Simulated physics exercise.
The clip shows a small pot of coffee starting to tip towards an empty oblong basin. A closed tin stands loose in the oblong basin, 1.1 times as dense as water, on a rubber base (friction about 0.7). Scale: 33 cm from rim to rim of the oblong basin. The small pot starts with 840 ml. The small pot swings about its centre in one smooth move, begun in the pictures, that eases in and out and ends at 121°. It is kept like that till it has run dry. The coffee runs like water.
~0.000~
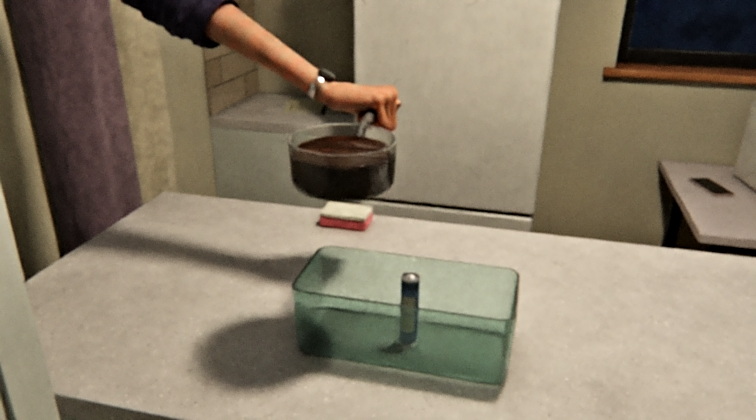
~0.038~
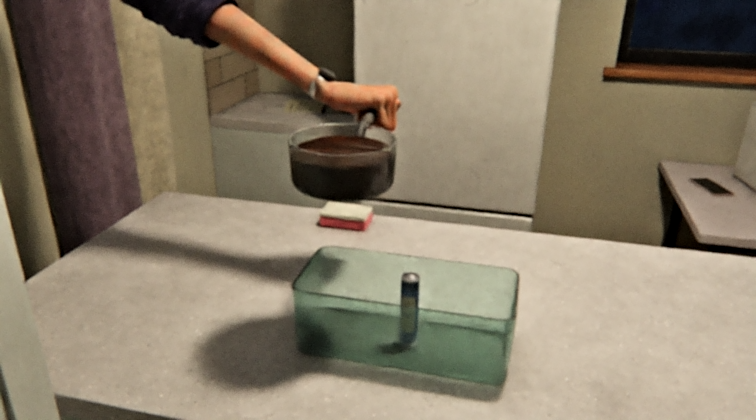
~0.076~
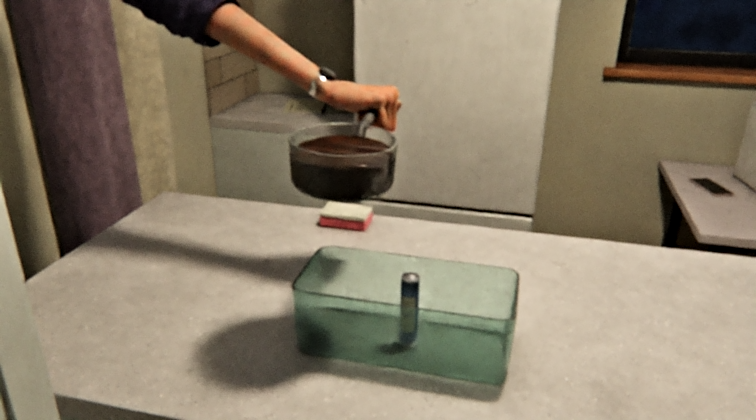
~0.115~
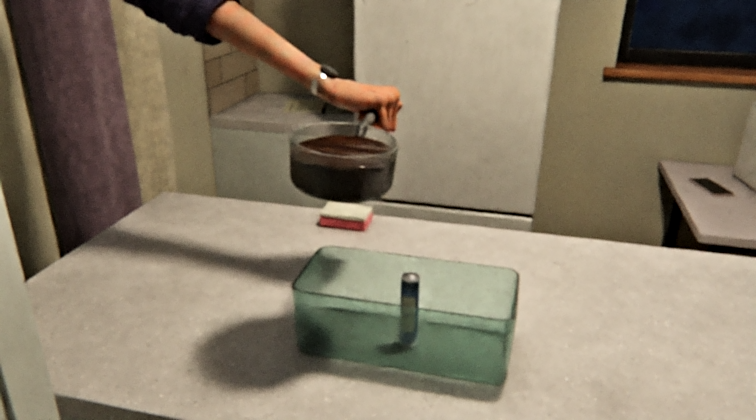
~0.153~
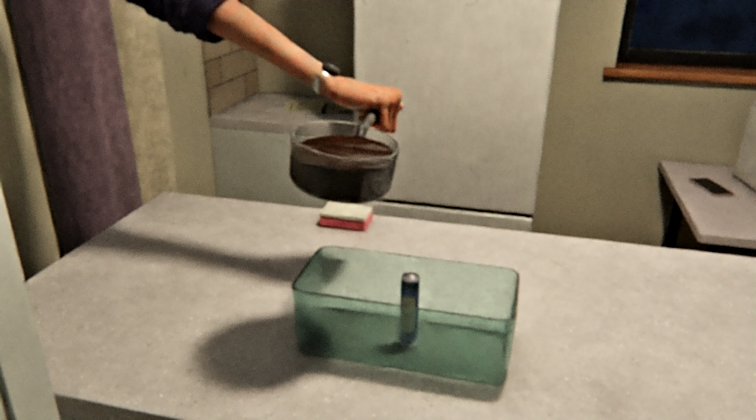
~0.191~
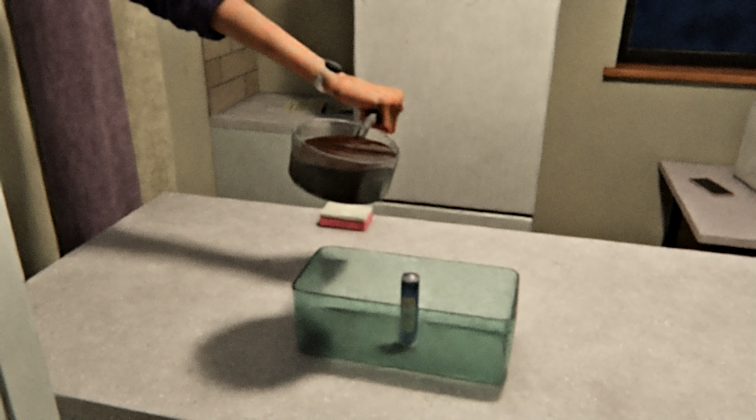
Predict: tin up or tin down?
The tin remains upright.
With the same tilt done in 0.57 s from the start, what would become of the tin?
Then it remains upright.
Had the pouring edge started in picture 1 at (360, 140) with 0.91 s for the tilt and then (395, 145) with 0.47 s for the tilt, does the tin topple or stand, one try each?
First it topples; then it falls.
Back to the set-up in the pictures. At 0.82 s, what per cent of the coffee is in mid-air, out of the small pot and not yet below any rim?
About 10 per cent.
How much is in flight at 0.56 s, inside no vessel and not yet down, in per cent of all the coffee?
About 50 per cent.
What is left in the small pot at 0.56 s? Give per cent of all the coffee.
Some 38 per cent.
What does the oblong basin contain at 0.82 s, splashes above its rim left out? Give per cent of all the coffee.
Near 88 in a hundred.
Then, 0.56 s in, the tilt is 81° and 38 per cent is still to pour; the tin stands where it began.
Then, 0.82 s in, the tilt is 118° and 3 per cent is still to pour; the tin stands where it began.
Then, 1.11 s in, the tilt is 121° and 0 per cent is still to pour; the tin stands where it began.
Then, 1.41 s in, the tilt is 121° and 0 per cent is still to pour; the tin stands where it began.
Finally, the tin stands where it began.
